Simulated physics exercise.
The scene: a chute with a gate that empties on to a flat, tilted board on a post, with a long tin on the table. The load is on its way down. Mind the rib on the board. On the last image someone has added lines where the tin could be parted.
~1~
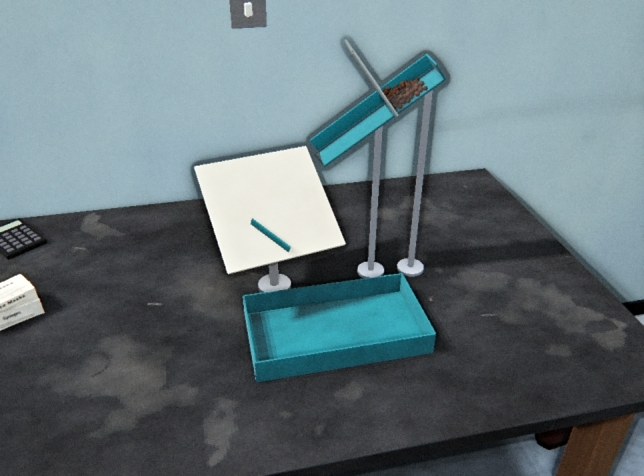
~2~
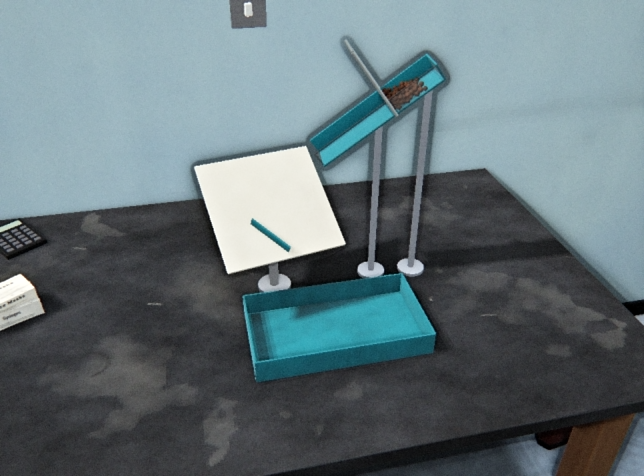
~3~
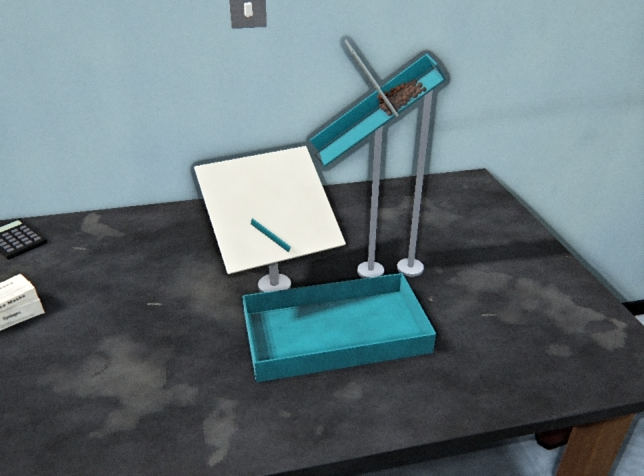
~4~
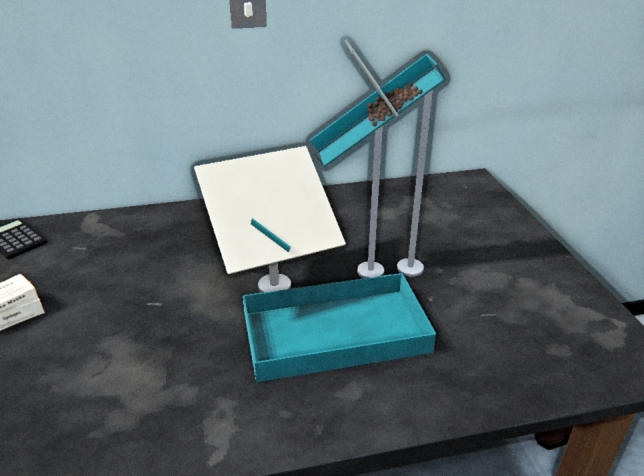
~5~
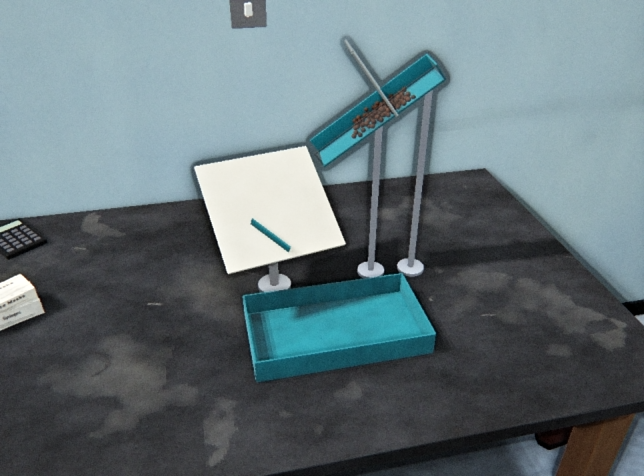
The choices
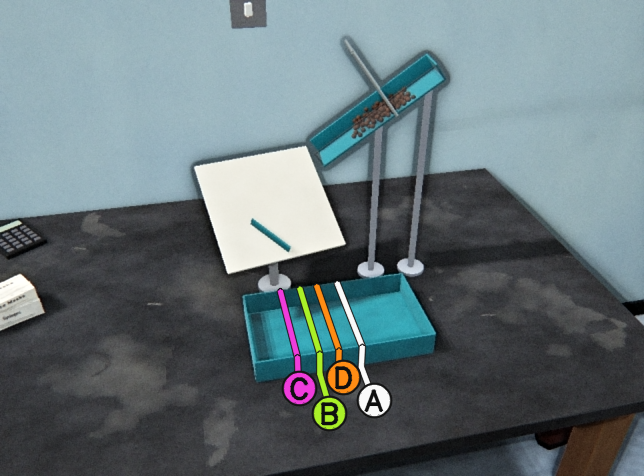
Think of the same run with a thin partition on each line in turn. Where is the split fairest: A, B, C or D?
D beats the others.
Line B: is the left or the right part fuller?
The right side.
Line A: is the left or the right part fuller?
The left side.
On the marked copy, line A crosses the front rim at (362, 346); line B crosses the front rim at (319, 352); line C crosses the front rim at (297, 356); line D crosses the front rim at (338, 349).
If A is chosen, of what is caught, all but a few on the left of the divider, only a few on the right.
If B is chosen, of what is caught, a small share on the left of the divider, the bulk on the right.
If C is chosen, of what is caught, a small share on the left of the divider, all but a few on the right.
If D is chosen, of what is caught, close to half on the left of the divider, close to half on the right.
